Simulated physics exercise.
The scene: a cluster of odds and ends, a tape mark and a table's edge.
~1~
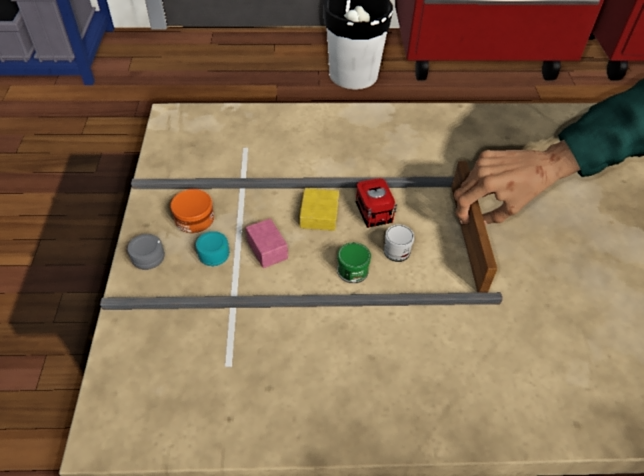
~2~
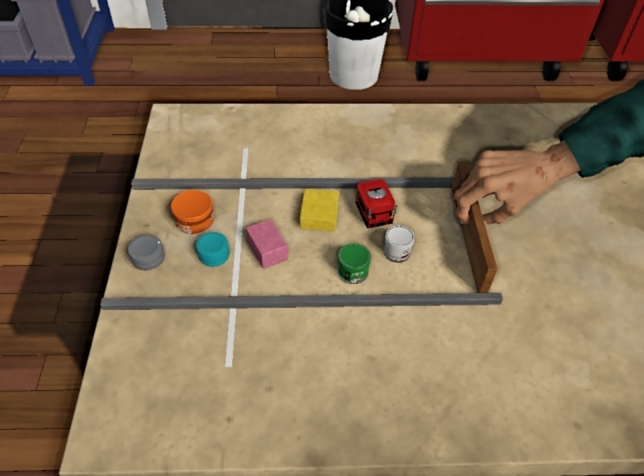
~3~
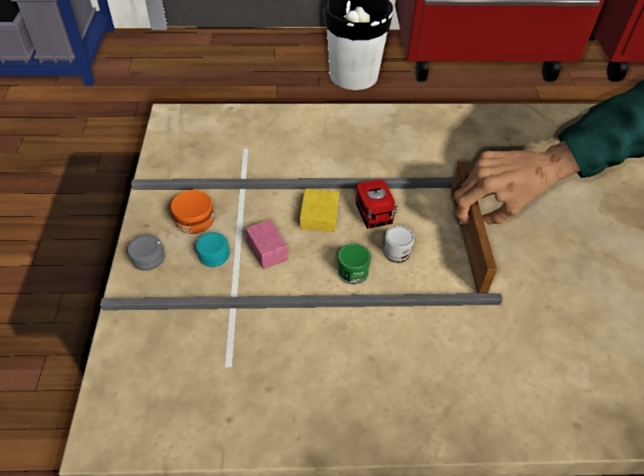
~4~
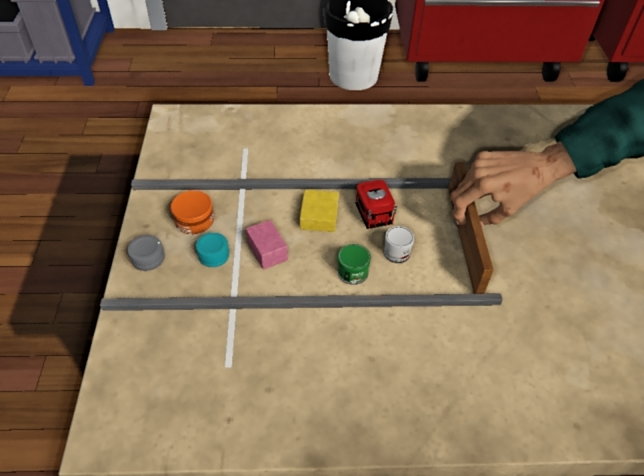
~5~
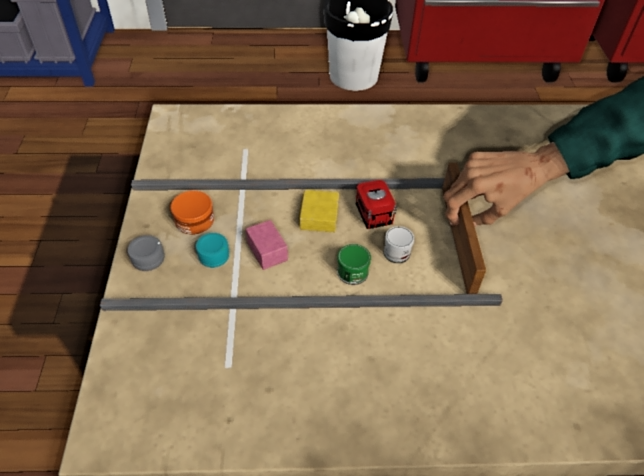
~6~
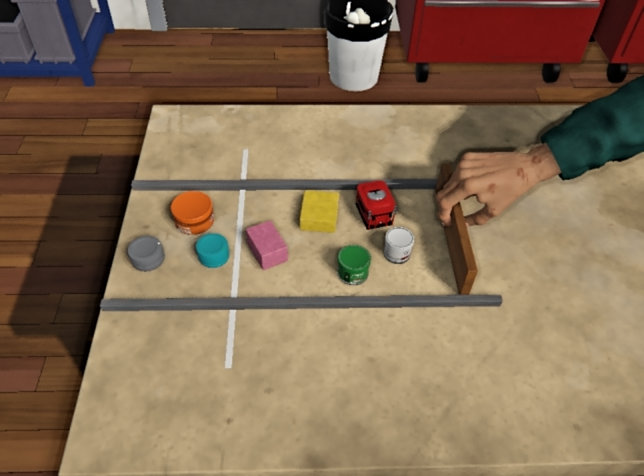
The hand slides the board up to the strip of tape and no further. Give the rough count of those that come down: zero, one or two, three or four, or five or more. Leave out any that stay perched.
As it turns out, the number that fall off is zero.
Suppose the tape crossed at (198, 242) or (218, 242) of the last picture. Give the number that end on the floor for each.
In that order 2 and 0.
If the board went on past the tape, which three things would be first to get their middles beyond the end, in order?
Earliest first: The grey lid, then the orange tub, then the turquoise lid.
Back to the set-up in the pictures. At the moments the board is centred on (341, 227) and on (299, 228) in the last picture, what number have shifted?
First 4, then 5.
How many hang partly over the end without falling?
0 of them.
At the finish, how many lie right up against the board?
It touches 3.
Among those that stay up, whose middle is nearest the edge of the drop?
The grey lid.
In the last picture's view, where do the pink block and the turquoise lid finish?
First (195, 245), then (165, 252).
Soon after, none off yet; grey lid at rest near (146, 254); orange tub at rest near (193, 213); turquoise lid at rest near (213, 250).
At rest, the number that fall off is zero.
